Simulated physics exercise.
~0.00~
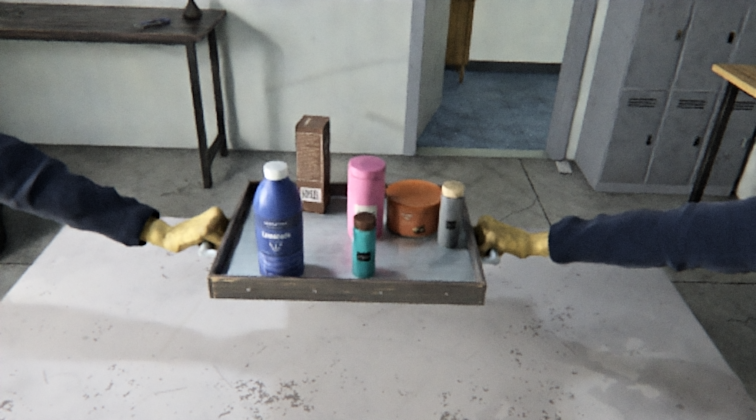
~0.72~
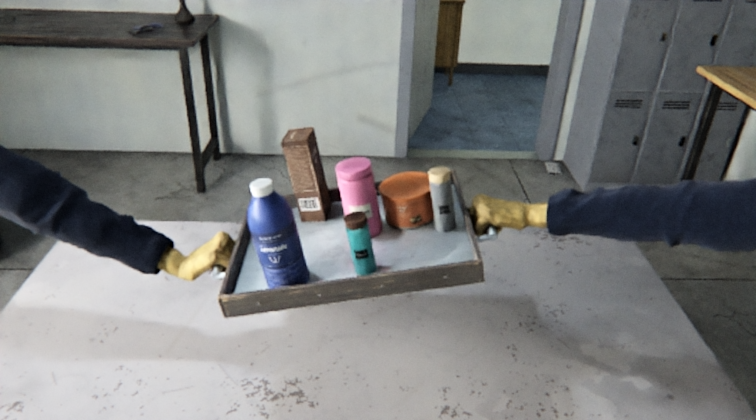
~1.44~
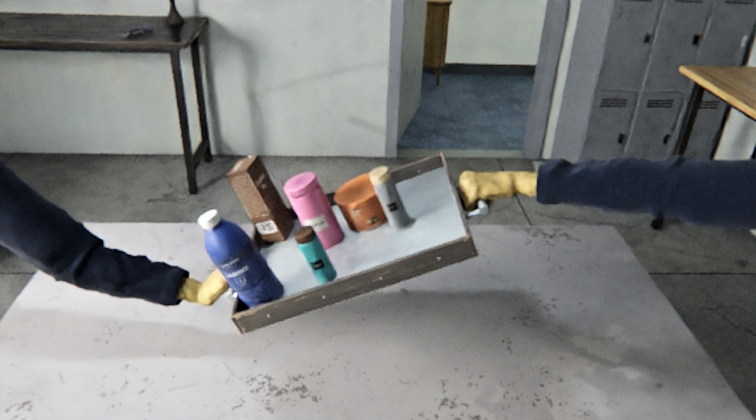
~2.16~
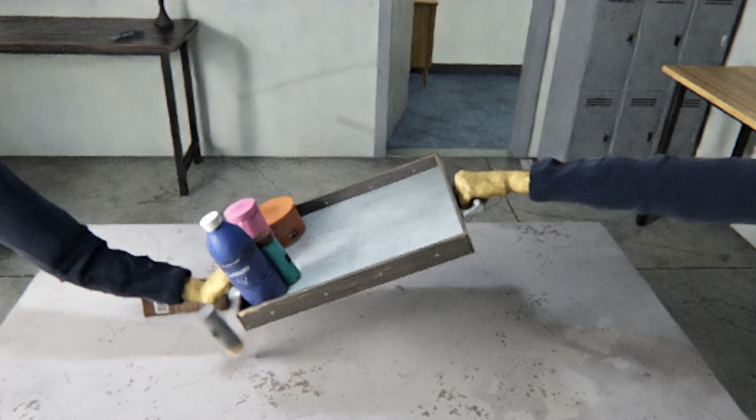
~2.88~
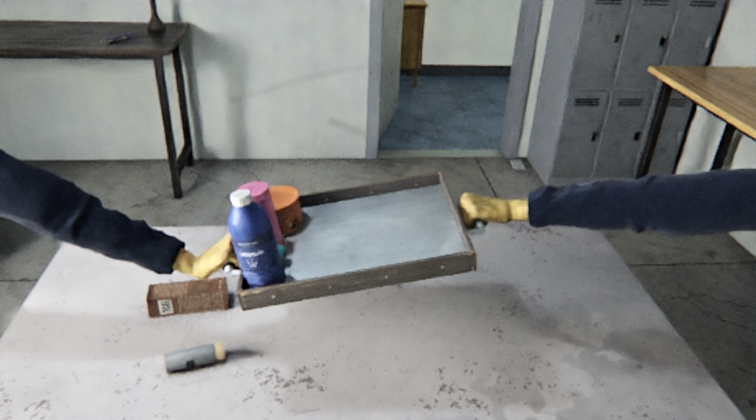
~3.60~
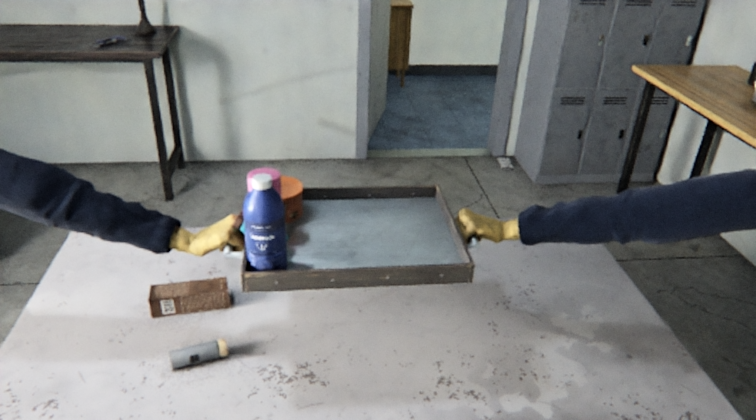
Gloved hands tilting a tray of containers left, a brown carton and grey shaker falling off, then levelling it again.
